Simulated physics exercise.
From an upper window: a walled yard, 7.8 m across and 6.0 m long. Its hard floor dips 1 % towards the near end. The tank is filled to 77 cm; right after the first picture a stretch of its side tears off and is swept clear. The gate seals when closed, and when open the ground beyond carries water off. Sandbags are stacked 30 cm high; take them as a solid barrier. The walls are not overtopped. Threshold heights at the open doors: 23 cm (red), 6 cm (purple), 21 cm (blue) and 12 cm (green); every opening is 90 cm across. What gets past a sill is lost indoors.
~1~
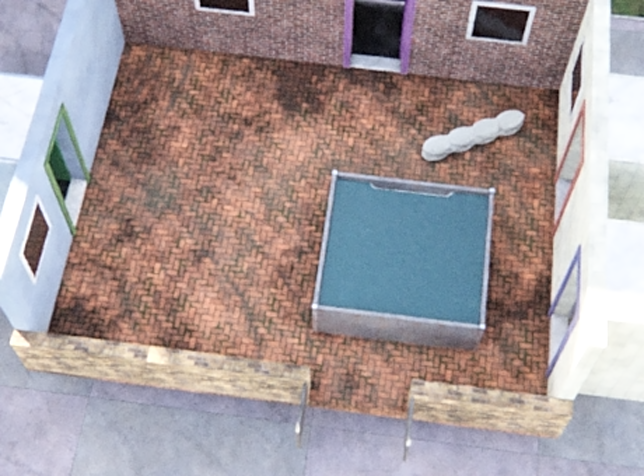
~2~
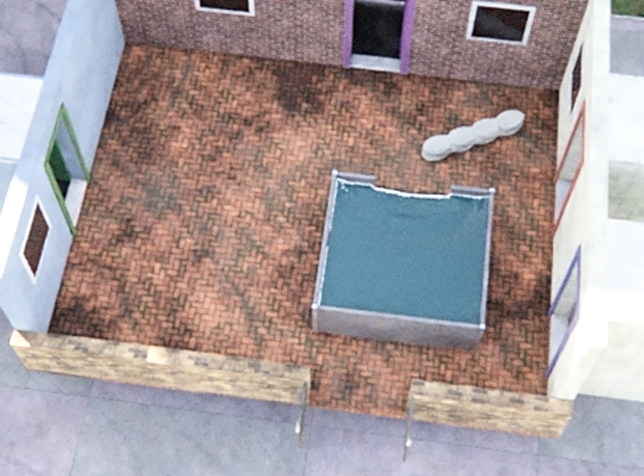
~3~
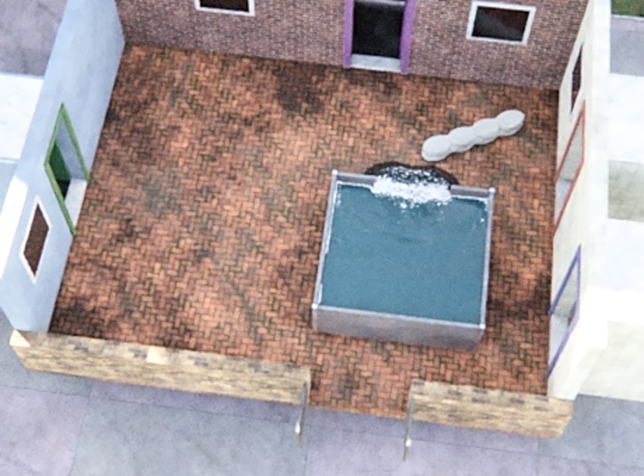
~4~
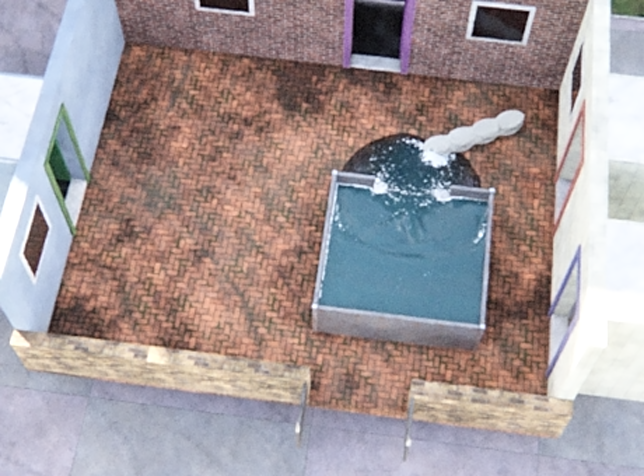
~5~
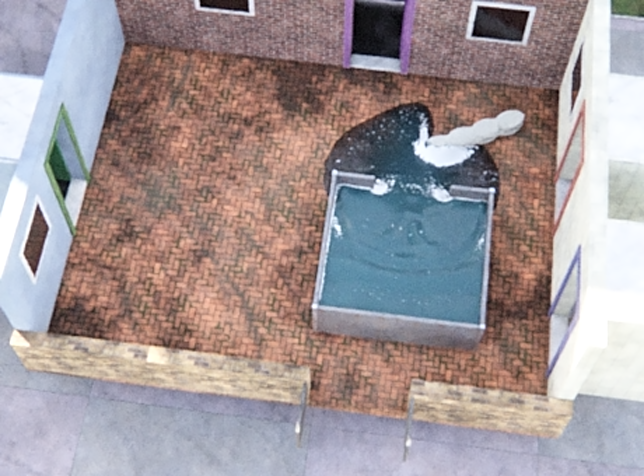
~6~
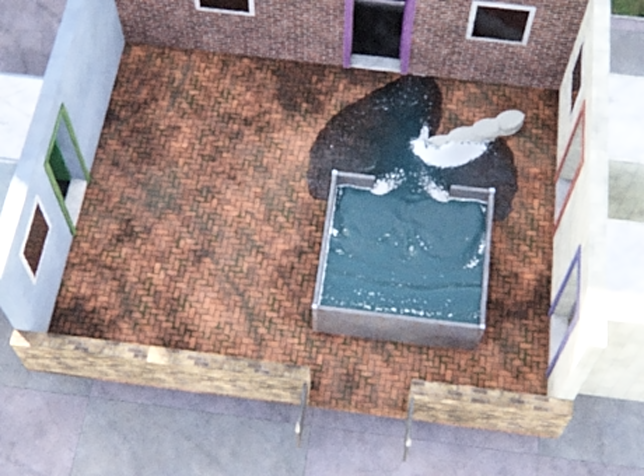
Water pours through a gap in the far side of a rectangular tank in a brick-paved yard, foams against a row of pale sandbags, then spreads around them in a dark, widening patch toward the back wall.
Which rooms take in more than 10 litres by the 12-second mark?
The water let in: At the red door it stays under the limit; at the purple door it passes the limit; at the blue door it keeps below the limit; at the green door it stays under the limit.
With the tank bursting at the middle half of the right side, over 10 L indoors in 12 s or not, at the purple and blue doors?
Then: Purple below, blue above.
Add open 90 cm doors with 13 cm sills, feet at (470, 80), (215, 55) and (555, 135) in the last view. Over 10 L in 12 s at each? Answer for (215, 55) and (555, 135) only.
In turn: Below, above.
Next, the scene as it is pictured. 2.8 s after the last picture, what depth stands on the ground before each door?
In cm: Red 15, purple 21, blue 3, green 0.
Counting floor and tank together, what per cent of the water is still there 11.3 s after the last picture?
Roughly 82 in a hundred.
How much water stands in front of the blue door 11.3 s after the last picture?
Some 9.5 cm.
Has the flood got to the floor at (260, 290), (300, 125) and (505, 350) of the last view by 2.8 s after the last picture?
In that order: Still dry, under water, flooded.
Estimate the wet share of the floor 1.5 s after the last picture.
Some 30 per cent of it.
Then, 0.7 s after the last picture water covers 25 % of the floor and is deepest (44 cm) near (426, 165); red door not reached, purple door 19 cm at the sill, 67 L in, blue door not reached, green door not reached.
Then, 1.5 s after the last picture water covers 30 % of the floor and is deepest (41 cm) near (426, 165); red door 15 cm at the sill, 0 L in, purple door 24 cm at the sill, 226 L in, blue door not reached, green door not reached.
Then, 2.8 s after the last picture water covers 50 % of the floor and is deepest (32 cm) near (426, 165); red door 15 cm at the sill, 0 L in, purple door 21 cm at the sill, 414 L in, blue door 3 cm at the sill, 0 L in, green door not reached.
Then, 6.3 s after the last picture water covers 80 % of the floor and is deepest (18 cm) near (426, 165); red door 13 cm at the sill, 1 L in, purple door 13 cm at the sill, 625 L in, blue door 11 cm at the sill, 0 L in, green door 9 cm at the sill, 0 L in.
Then, 11.3 s after the last picture water covers 95 % of the floor and is deepest (16 cm) near (43, 350); red door 8 cm at the sill, 1 L in, purple door 7 cm at the sill, 683 L in, blue door 9 cm at the sill, 0 L in, green door 6 cm at the sill, 0 L in.
